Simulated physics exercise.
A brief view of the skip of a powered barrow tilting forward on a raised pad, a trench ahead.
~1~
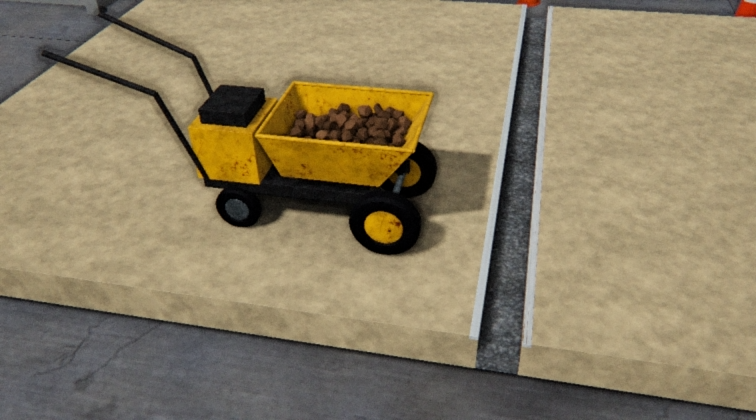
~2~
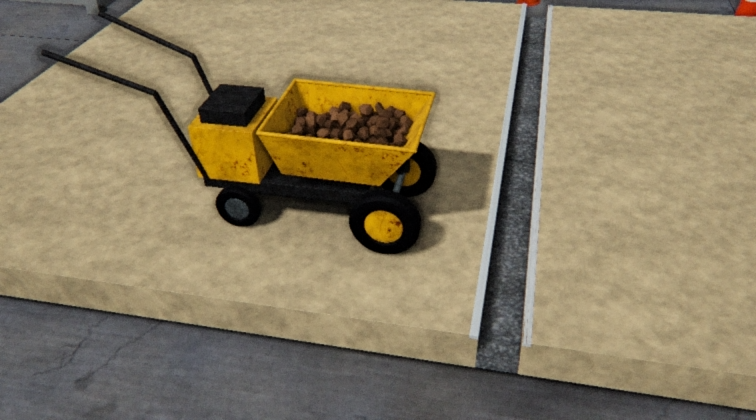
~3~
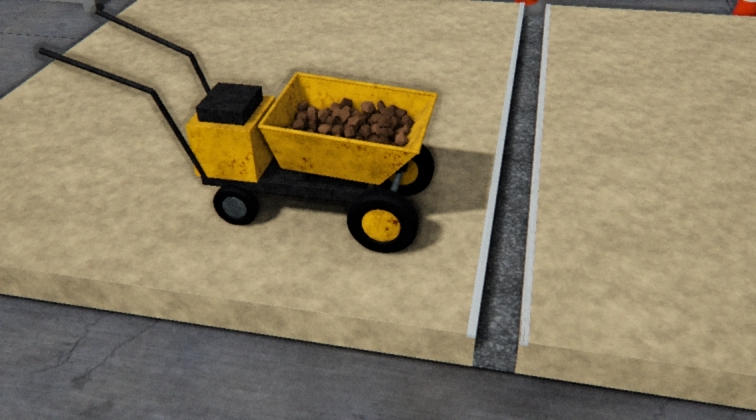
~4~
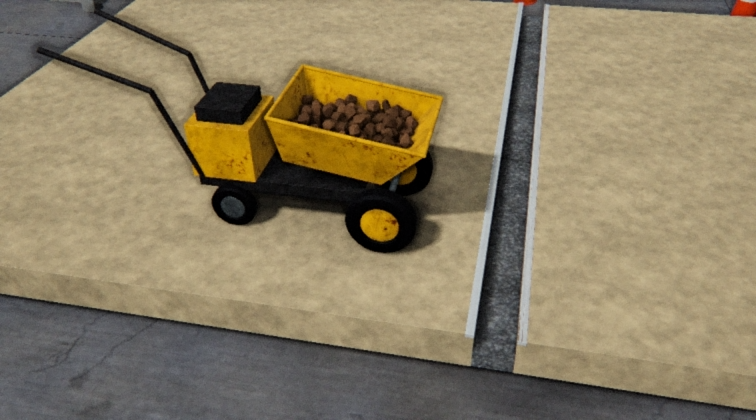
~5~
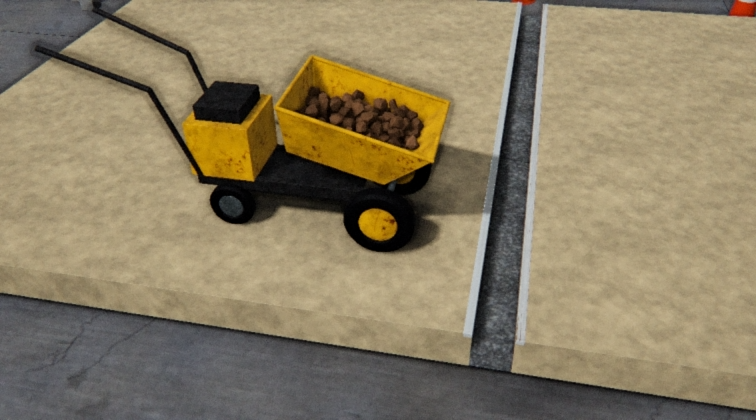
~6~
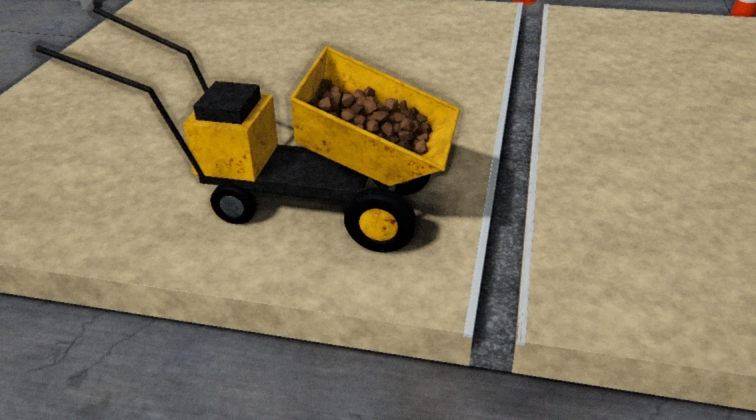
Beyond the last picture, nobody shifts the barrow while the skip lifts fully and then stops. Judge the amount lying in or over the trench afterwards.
Lying there is the larger part.
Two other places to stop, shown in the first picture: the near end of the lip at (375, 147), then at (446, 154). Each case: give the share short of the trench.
About 30 percent the first time, about 0 percent the second.
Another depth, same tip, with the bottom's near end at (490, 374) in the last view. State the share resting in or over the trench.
The share comes out near 90 percent.
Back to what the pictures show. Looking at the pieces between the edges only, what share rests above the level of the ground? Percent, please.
Around 35 in a hundred.
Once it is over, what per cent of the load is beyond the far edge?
Roughly 15 in a hundred.
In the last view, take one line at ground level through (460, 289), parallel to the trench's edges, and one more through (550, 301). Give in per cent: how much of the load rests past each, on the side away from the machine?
Roughly 90 per cent, then roughly 10 per cent.
Shortly afterwards, skip tipped steeply; the whole lot in the skip.
Next, skip tipped right over; the bulk in the skip; only a few short of the trench; near a quarter in or heaped over the trench; only a few falling.
Some moments later, skip tipped right over; near a quarter in the skip; a little short of the trench; near two thirds in or heaped over the trench; a little beyond it.
In the end, skip tipped right over; a little in the skip; a little short of the trench; near two thirds in or heaped over the trench; a little beyond it.
